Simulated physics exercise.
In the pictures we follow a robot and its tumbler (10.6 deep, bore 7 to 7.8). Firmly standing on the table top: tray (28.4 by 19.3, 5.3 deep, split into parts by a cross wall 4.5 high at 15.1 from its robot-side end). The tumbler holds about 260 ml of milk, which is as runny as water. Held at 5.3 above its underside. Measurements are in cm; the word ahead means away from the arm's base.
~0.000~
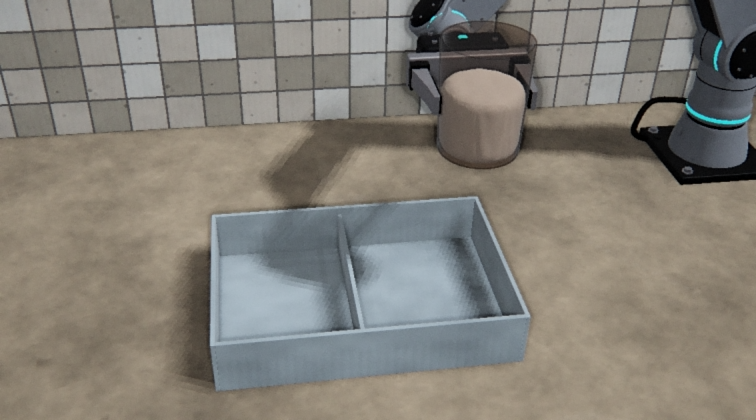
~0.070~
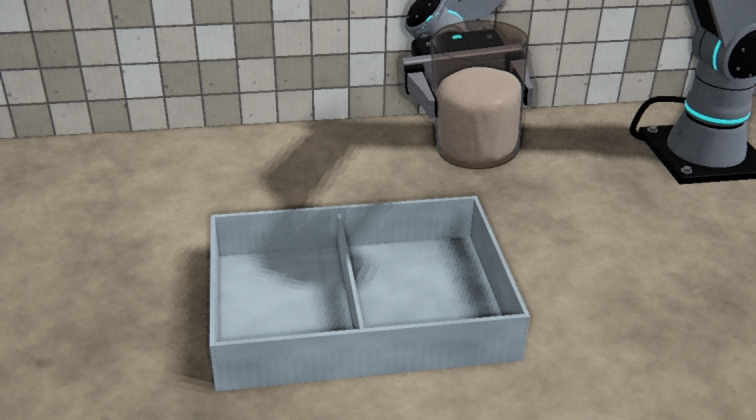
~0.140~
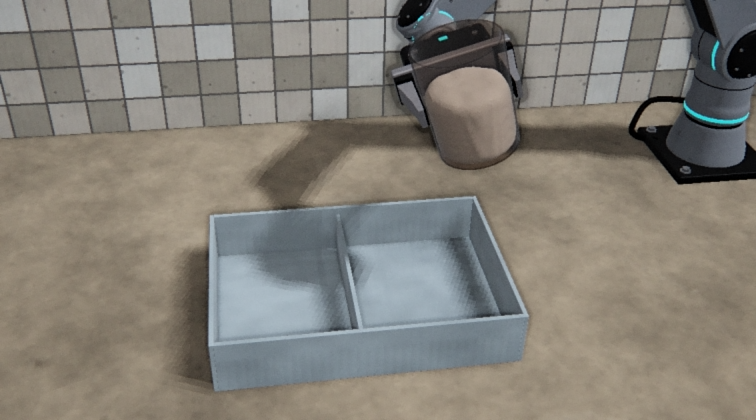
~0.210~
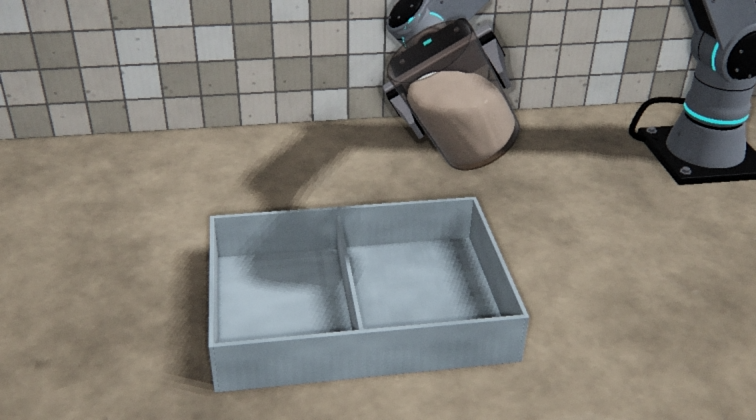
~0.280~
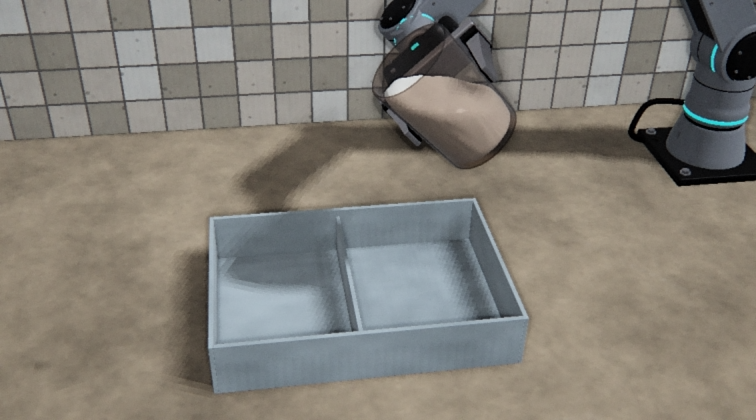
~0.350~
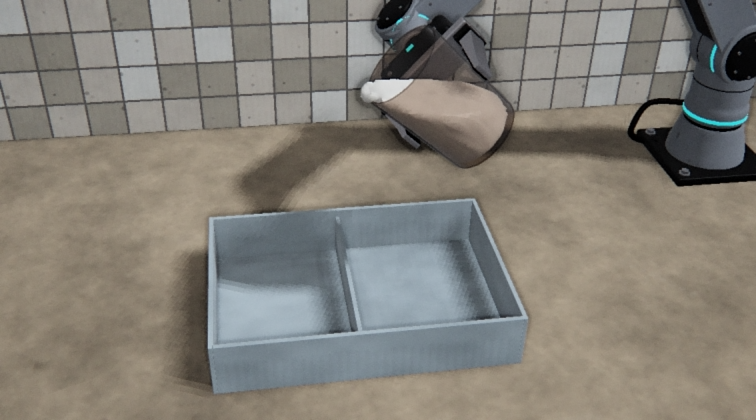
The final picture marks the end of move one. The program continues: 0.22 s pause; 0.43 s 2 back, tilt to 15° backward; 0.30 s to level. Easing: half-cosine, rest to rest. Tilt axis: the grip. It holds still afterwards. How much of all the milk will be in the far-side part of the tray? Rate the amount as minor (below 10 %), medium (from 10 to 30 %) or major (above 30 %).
Rated minor, below 10 %.
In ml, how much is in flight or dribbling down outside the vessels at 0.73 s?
Roughly 0 ml.
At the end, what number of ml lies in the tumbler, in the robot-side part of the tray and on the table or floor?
Around 260 ml in the first, 0 ml in the second and 0 ml in the third.
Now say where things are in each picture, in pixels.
The first frame shows tumbler middle at (483, 97), level; upper third of the milk around (483, 94), from x 440 to 525, top at y 70; 260 ml in the tumbler.
The second frame shows tumbler middle at (478, 97), tilted 4° forward; upper third of the milk around (480, 93), from x 440 to 520, top at y 70.
The third frame shows tumbler middle at (468, 98), tilted 16° forward; upper third of the milk around (472, 93), from x 425 to 515, top at y 70.
The fourth frame shows tumbler middle at (457, 99), tilted 31° forward; upper third of the milk around (455, 96), from x 410 to 515, top at y 75.
The fifth frame shows tumbler middle at (448, 101), tilted 43° forward; upper third of the milk around (438, 98), from x 385 to 510, top at y 75.
The sixth frame shows tumbler middle at (444, 101), tilted 47° forward; upper third of the milk around (428, 98), from x 365 to 510, top at y 80; 260 ml in the tumbler.
After 0.73 s, tilted 28° forward, liquid up to 26 above the table; 255 ml in the tumbler, 5 ml in the far-side part.
After 1.11 s, tilted 11° backward, liquid up to 25 above the table; 255 ml in the tumbler, 5 ml in the far-side part.
After 1.50 s, level, liquid up to 25 above the table; 255 ml in the tumbler, 5 ml in the far-side part.
After 2.30 s, level, liquid up to 25 above the table; 255 ml in the tumbler, 5 ml in the far-side part.
At rest, 255 ml in the tumbler, 5 ml in the far-side part. That is 2 % in the far-side part of the tray.
